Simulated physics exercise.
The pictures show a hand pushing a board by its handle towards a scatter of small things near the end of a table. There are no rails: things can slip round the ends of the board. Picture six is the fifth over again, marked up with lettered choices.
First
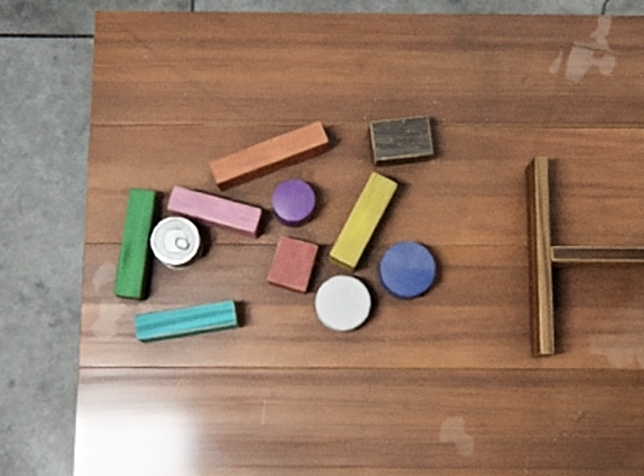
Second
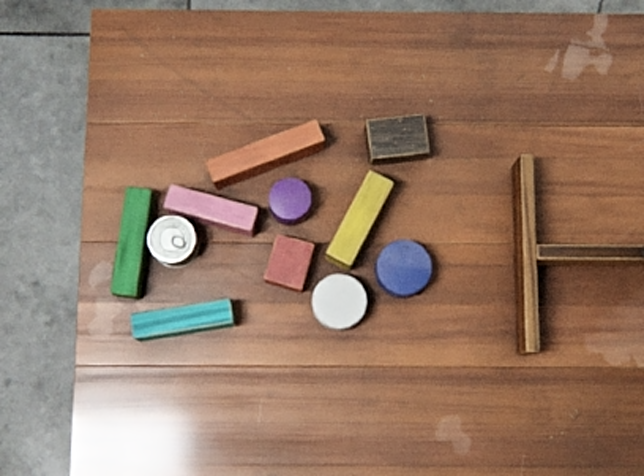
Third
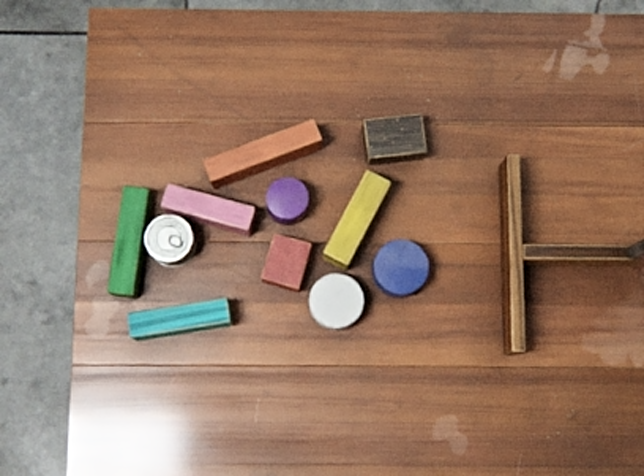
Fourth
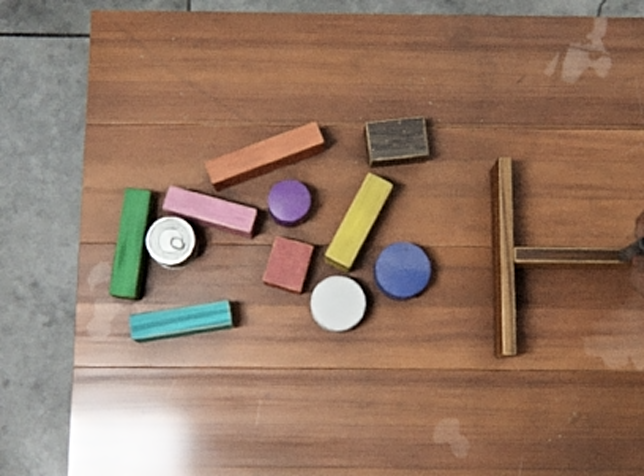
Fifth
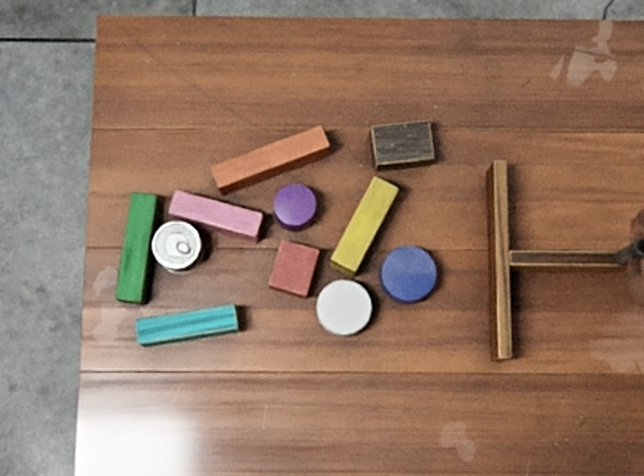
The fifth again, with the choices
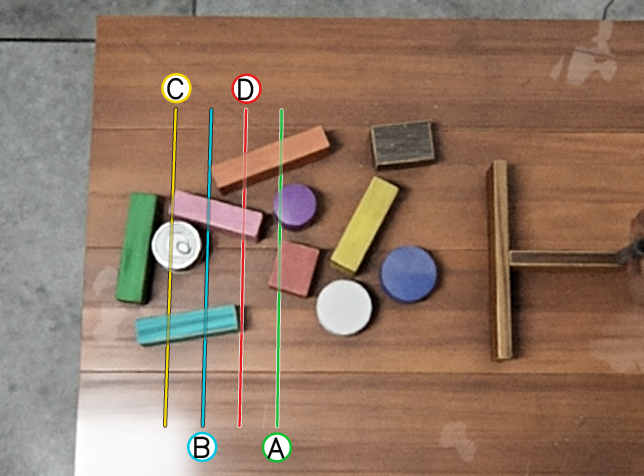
On a wooden table, a T-shaped board slides slightly left while the scattered objects stay put.
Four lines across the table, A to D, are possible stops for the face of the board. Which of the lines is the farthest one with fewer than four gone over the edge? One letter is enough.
It can go as far as C.
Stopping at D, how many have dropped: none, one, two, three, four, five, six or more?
By then, none.
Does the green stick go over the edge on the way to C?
Yes.
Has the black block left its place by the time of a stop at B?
By then, no.
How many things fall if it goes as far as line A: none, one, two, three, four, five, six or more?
By then, none.
On the marked copy, A at (280, 264); B at (207, 263); C at (171, 263); D at (243, 263).
Following C. Soon after the start, board (383, 257); white tin (323, 320); red block (279, 269).
Later, board (265, 256); green stick (130, 247); turquoise stick (153, 332).
In the end, board (171, 255); green stick over the edge; turquoise stick over the edge; two fallen.
As for the rest, A is within the limit but short; B is within the limit but short; D is within the limit but short.
